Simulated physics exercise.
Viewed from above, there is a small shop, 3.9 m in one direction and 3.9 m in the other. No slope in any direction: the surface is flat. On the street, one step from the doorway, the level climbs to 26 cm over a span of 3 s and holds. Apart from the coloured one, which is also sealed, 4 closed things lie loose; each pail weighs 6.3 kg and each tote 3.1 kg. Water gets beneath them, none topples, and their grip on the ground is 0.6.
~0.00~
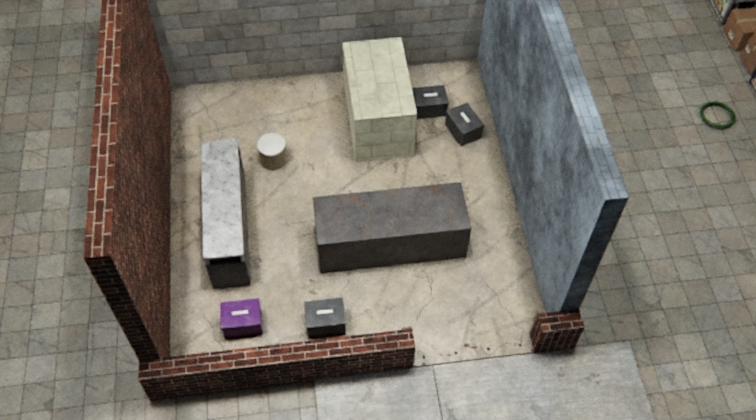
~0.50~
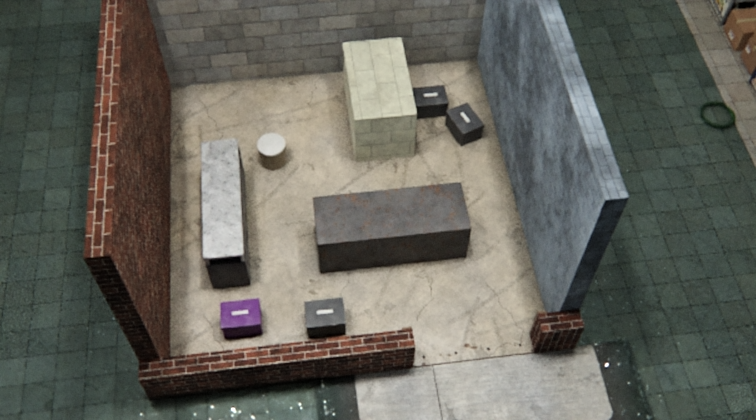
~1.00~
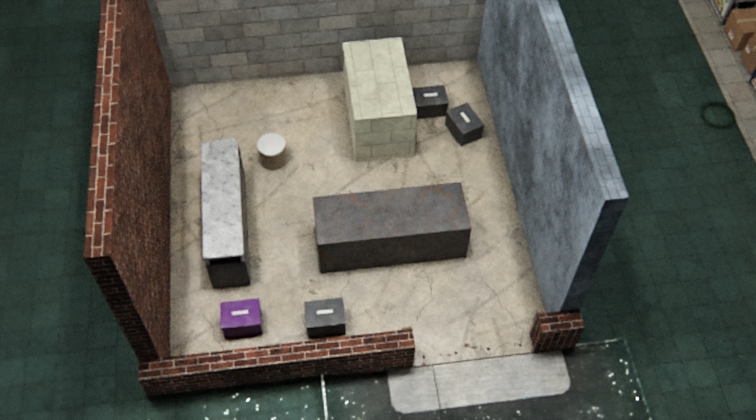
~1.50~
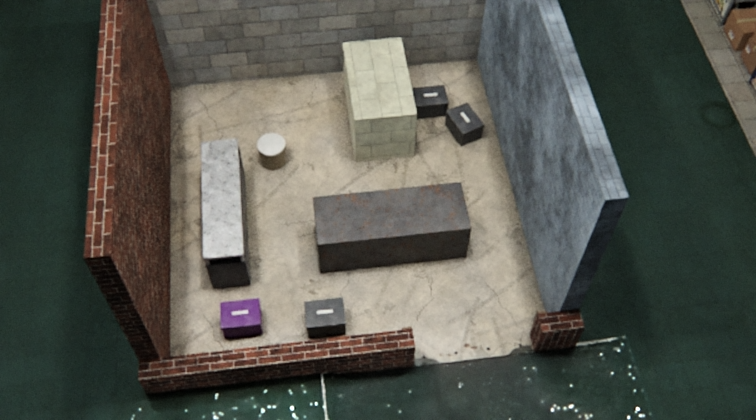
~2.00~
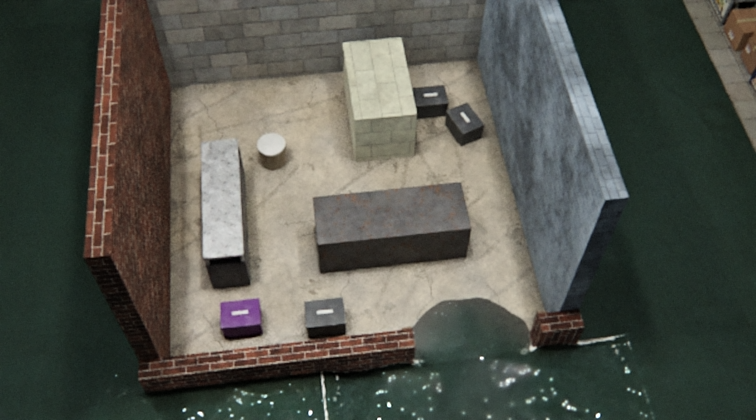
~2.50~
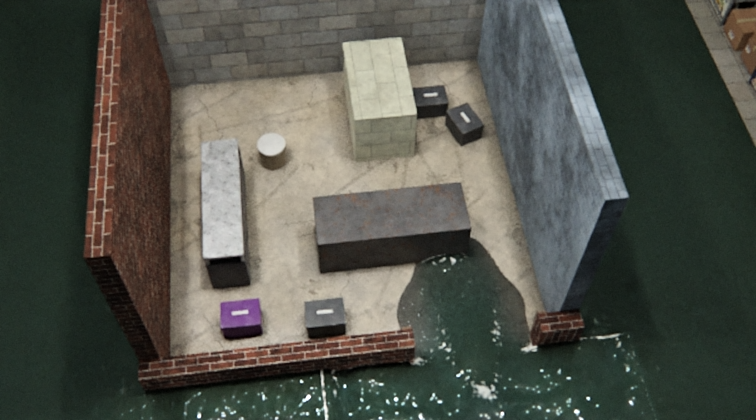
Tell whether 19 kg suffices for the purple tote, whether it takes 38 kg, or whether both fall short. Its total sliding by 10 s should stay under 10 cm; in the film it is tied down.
It will take the heavier choice to stop it.
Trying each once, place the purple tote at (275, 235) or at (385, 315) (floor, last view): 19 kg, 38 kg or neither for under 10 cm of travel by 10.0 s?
Log: Try 1 the lighter pick works; try 2 the heavier pick is required.
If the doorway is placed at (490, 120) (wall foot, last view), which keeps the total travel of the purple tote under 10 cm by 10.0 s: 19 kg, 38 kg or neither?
Then the lighter mass suffices.
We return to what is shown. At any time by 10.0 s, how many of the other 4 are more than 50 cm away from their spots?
All told, that gives 3.
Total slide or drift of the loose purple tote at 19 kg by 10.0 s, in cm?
80 cm in all.
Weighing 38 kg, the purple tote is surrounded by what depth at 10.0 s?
Something like 17 centimetres.
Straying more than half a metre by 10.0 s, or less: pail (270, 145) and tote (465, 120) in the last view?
In turn: Below, beyond.
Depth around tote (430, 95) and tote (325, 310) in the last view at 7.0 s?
Some 14 cm at the first, some 13 cm at the second.
After 3.5 s the purple tote would be 0 cm from its start with 19 kg and 0 cm from its start with 38 kg; 0 cm of water round it then.
After 4.5 s the purple tote would be 0 cm from its start with 19 kg and 0 cm from its start with 38 kg; 5 cm of water round it then.
After 7.0 s the purple tote would be 3 cm from its start with 19 kg and 0 cm from its start with 38 kg; 14 cm of water round it then.
After 10.0 s the purple tote would be 53 cm from its start with 19 kg and 0 cm from its start with 38 kg; 17 cm of water round it then.
